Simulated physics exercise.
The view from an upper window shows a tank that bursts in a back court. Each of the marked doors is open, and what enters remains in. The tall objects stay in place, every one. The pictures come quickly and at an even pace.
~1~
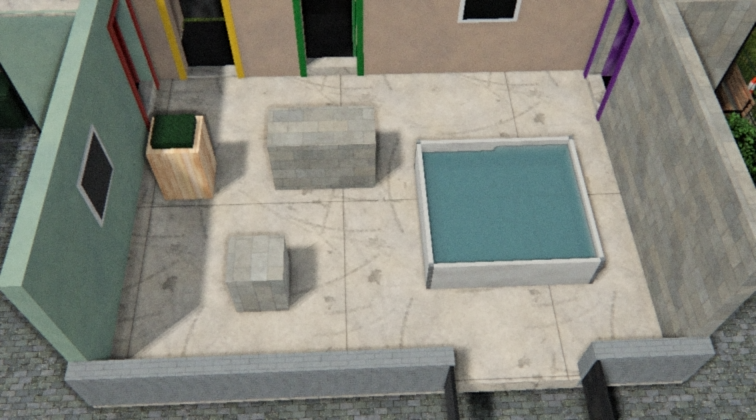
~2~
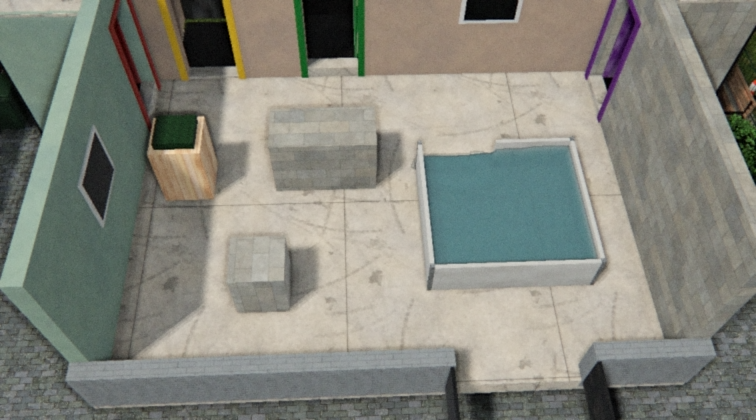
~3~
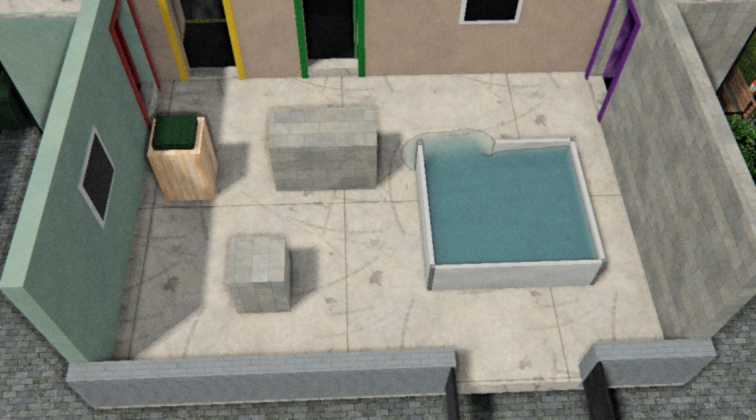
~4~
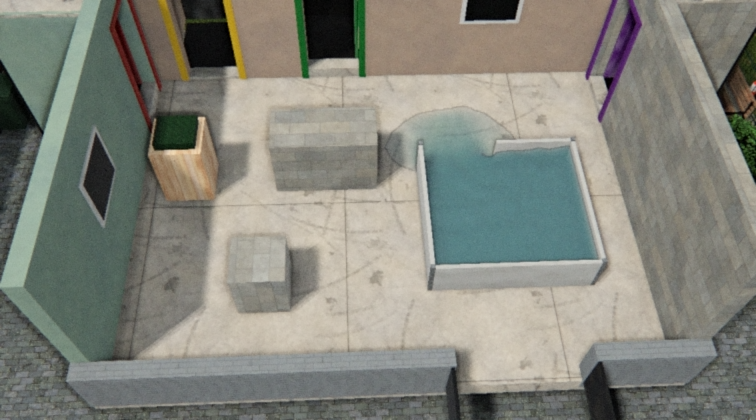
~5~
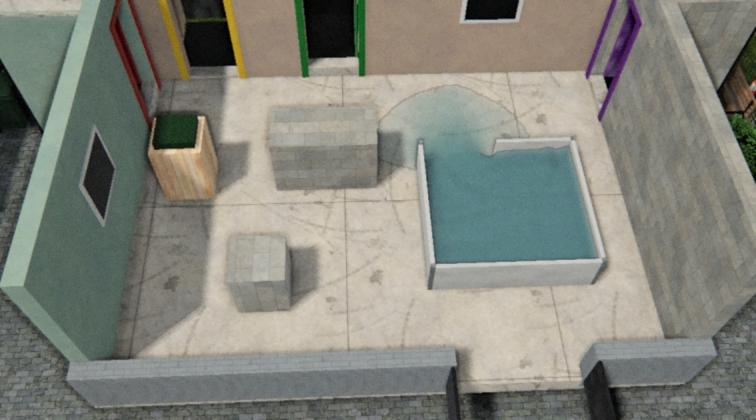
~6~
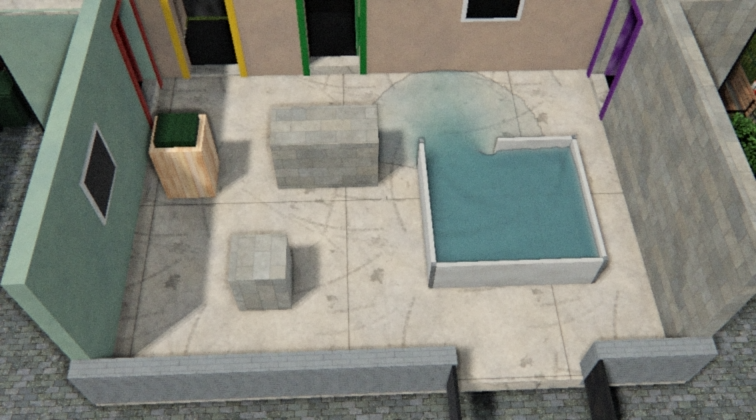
A walled back court with a pale paved floor is seen from high above, looking down. A white-walled open tank of blue-green water sits on the right, two grey block stacks and a wooden planter stand to the left, and red, yellow, green and purple surrounds mark the openings. The tank's far side gives way near its left corner, and water pours out, spreading in a thin, rounded sheet toward the back wall.
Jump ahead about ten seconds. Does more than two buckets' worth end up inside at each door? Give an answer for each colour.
In the end the yellow door passes two buckets of inflow; the green door stays within two buckets of inflow; the purple door passes two buckets of inflow; the red door stays within two buckets of inflow.
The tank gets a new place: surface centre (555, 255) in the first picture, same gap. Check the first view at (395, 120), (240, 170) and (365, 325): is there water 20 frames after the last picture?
As listed: Reached, untouched, untouched.
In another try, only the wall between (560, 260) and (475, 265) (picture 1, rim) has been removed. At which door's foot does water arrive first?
My answer is the door marked purple.
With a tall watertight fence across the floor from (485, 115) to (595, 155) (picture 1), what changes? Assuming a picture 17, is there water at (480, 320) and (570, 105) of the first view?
Taking the points in order, the first is high and dry and the second is inundated.
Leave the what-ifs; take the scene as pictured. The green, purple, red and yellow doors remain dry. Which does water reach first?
It's the green door.
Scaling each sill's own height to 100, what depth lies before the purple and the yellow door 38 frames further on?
I'd put it at close to 140 and 150 per cent.
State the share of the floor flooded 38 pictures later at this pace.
Roughly 70 percent.
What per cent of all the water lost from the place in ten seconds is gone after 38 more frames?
Roughly 55 percent of it.
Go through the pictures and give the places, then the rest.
The open tank at (505, 201) is whole and still, in the first picture.
Water pours out on the open tank's far side and has run to a hidden place, in the second picture.
The front is at (409, 147), out from the gap on the open tank's far side, in the third picture.
The front is at (468, 111), out from the gap on the open tank's far side, in the fourth picture.
Water pours out on the open tank's far side and has run to (461, 90), in the fifth picture.
The front is at (470, 72), out from the gap on the open tank's far side, in the sixth picture.
A moment on, water covers 20 % of the floor; the yellow door not reached, the green door wet at the sill, nothing in, the purple door not reached, the red door not reached.
Next, water covers 25 % of the floor; the yellow door wet at the sill, nothing in, the green door wet at the sill, nothing in, the purple door under two buckets in, the red door not reached.
Then, water covers 45 % of the floor; the yellow door wet at the sill, nothing in, the green door wet at the sill, nothing in, the purple door over two buckets in, the red door wet at the sill, nothing in.
Later, water covers 70 % of the floor; the yellow door under two buckets in, the green door wet at the sill, nothing in, the purple door far over two buckets in, the red door wet at the sill, nothing in.
In the end, water covers 95 % of the floor; the yellow door far over two buckets in, the green door wet at the sill, nothing in, the purple door far over two buckets in, the red door wet at the sill, nothing in.
